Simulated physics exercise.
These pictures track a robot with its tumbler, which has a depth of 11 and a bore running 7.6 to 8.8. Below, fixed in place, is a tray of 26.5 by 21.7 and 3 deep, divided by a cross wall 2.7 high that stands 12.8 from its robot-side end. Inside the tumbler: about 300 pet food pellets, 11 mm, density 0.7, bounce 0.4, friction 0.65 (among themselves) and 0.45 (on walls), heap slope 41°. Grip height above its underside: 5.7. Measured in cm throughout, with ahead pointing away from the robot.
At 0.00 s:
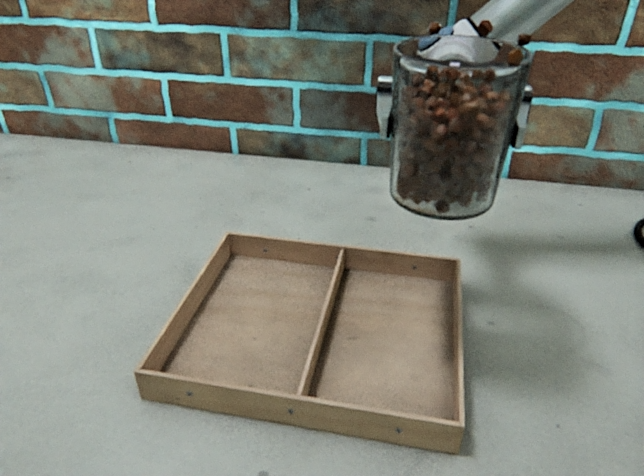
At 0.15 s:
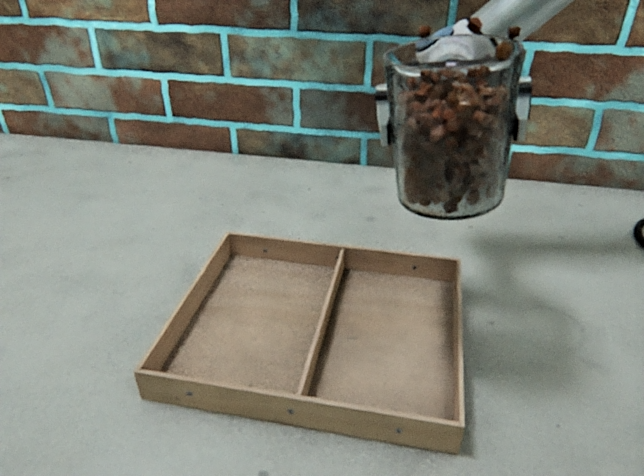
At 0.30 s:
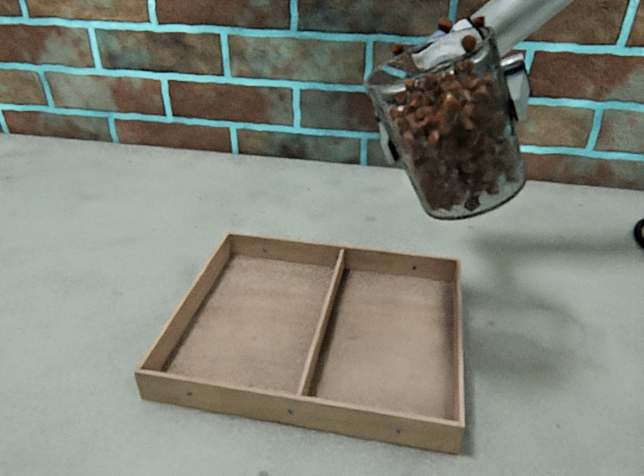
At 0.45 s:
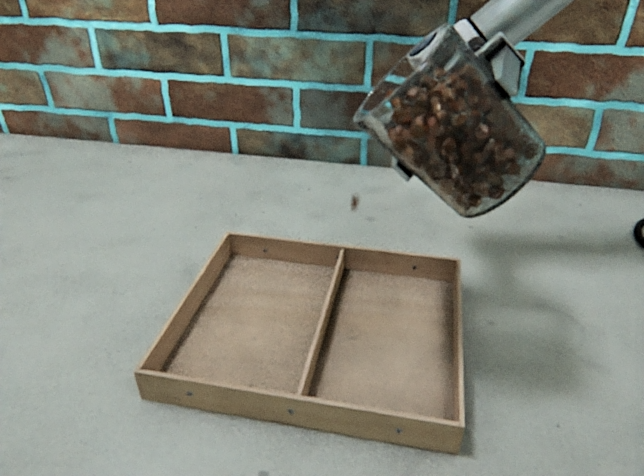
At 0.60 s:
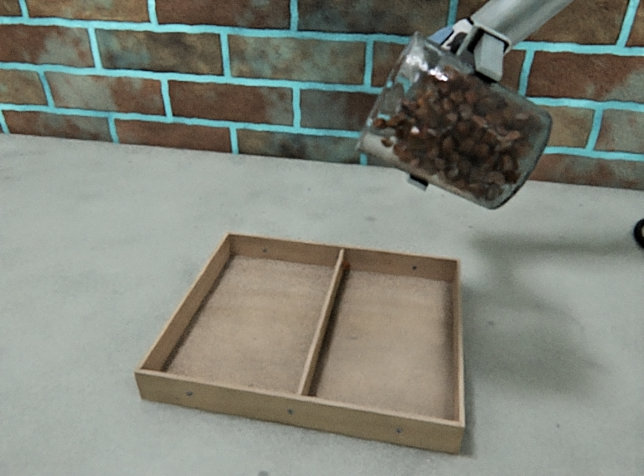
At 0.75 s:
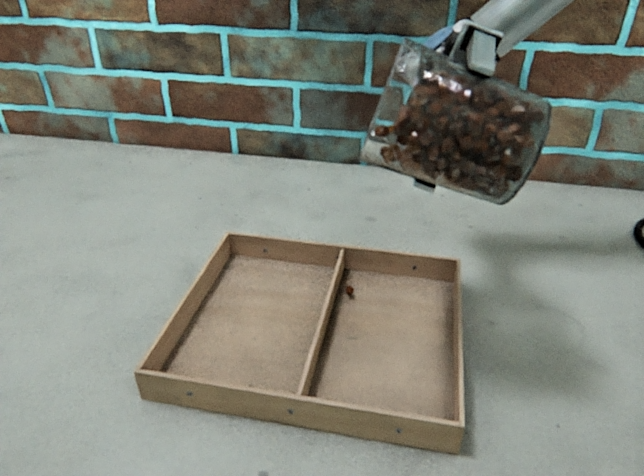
A robot arm tilts a clear tumbler of brown pellets leftward above a divided wooden tray.
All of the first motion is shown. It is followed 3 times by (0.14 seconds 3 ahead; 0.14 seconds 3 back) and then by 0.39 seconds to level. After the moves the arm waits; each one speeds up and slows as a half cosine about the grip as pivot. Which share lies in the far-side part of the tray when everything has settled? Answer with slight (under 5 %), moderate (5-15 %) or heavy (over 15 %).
Moderate.
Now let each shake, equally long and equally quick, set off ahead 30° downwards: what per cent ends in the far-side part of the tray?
I'd say close to 5 per cent.
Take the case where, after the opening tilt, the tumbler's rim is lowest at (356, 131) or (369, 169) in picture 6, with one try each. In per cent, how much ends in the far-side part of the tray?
Roughly 0 per cent, then roughly 35 per cent.
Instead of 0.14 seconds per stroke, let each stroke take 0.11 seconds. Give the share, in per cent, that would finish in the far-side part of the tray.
In that case around 25 per cent.
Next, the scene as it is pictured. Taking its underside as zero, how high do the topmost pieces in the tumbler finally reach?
I'd say near 10.0 cm from the bottom.
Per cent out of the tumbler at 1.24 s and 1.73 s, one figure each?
At the first time about 10 per cent, at the second about 15 per cent.
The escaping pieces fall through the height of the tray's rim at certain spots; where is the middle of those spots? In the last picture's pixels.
Look at roughly (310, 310) in the last picture.
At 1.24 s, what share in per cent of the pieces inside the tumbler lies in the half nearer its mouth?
Share in the mouth half: About 45 %.
After 1.24 s, tilted 73° forward, highest piece 25 above the table; 278 in the tumbler, 13 in the far-side part, 6 in the robot-side part, 8 in flight or on a rim.
After 1.73 s, tilted 51° forward, highest piece 24 above the table; 258 in the tumbler, 27 in the far-side part, 20 in the robot-side part.
After 2.18 s, level, highest piece 27 above the table; 257 in the tumbler, 27 in the far-side part, 21 in the robot-side part.
After 3.23 s, level, highest piece 27 above the table; 257 in the tumbler, 27 in the far-side part, 21 in the robot-side part.
In the end, 257 in the tumbler, 27 in the far-side part, 21 in the robot-side part. That is 9 % in the far-side part of the tray.
